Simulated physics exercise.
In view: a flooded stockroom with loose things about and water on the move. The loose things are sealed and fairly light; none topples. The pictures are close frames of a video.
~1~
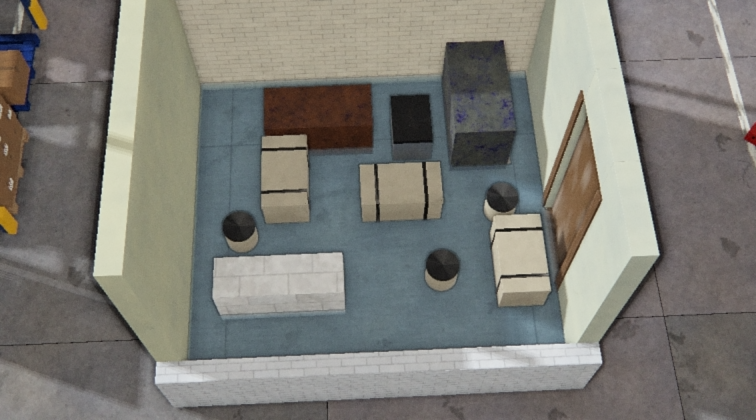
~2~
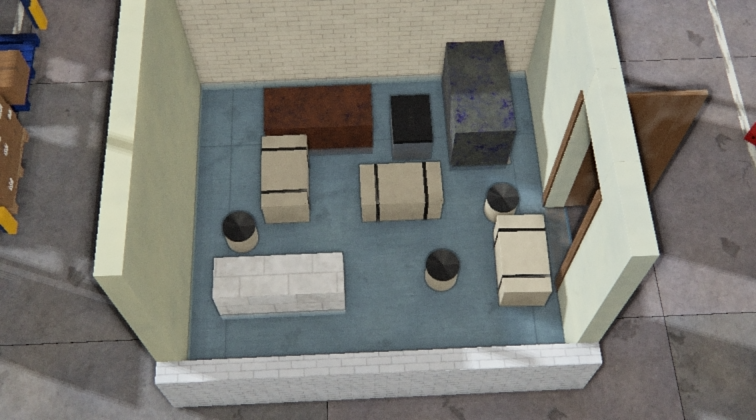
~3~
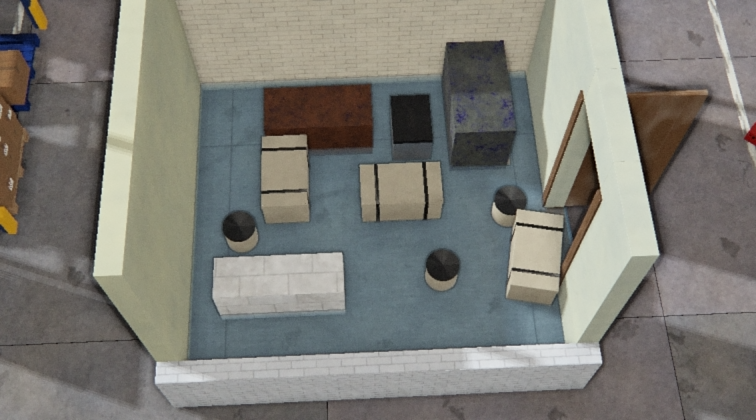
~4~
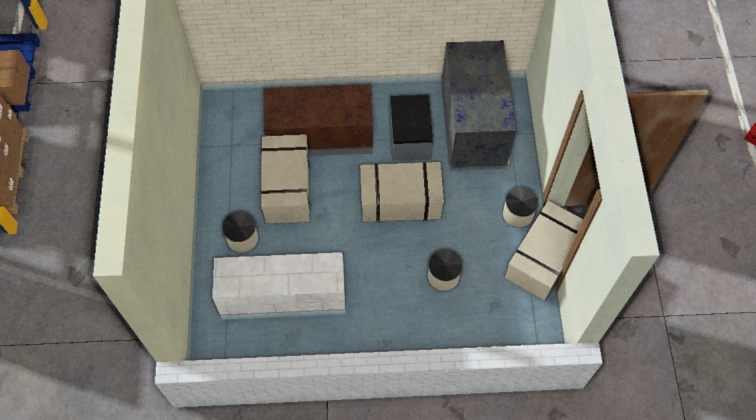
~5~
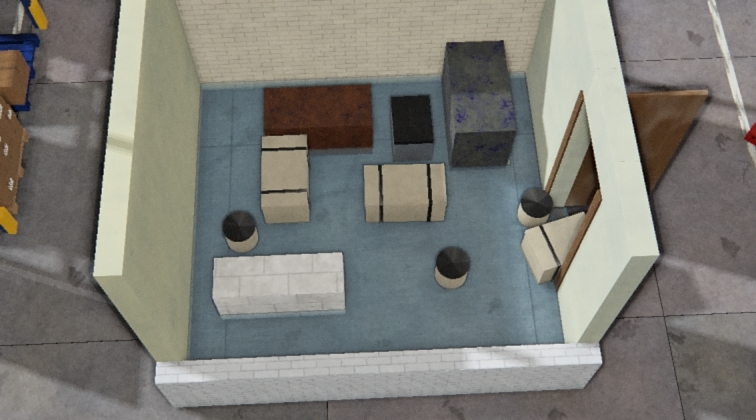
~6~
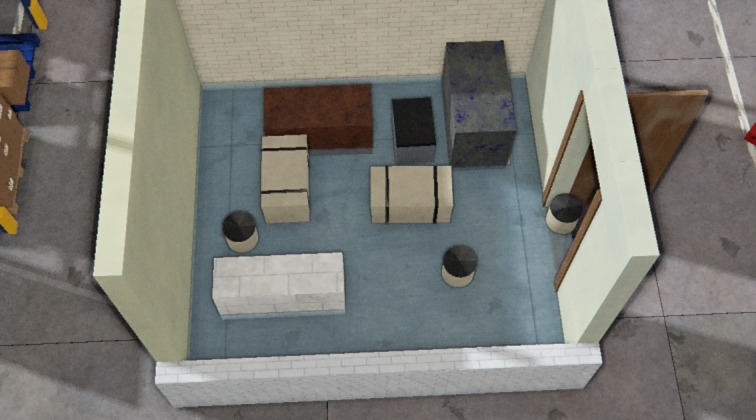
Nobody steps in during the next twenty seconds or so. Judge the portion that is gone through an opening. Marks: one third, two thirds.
It is at least two thirds.
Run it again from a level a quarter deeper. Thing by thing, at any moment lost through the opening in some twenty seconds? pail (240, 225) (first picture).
For that one: Still in.
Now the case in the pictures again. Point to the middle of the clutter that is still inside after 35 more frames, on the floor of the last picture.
Around (368, 237).
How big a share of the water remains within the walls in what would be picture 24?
Roughly 70 per cent.
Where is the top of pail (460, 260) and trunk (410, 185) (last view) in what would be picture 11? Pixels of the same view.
Roughly at (509, 259) and (454, 201).
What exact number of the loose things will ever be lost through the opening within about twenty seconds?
It comes to 5.
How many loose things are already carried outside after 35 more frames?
The number is 5.
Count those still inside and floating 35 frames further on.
I count 2.
A moment on, 2 of 7 are out; 5 afloat.
Next, 4 of 7 are out; 3 afloat.
Later, 5 of 7 are out; 2 afloat.
In the end, 5 of 7 are out; 2 afloat.
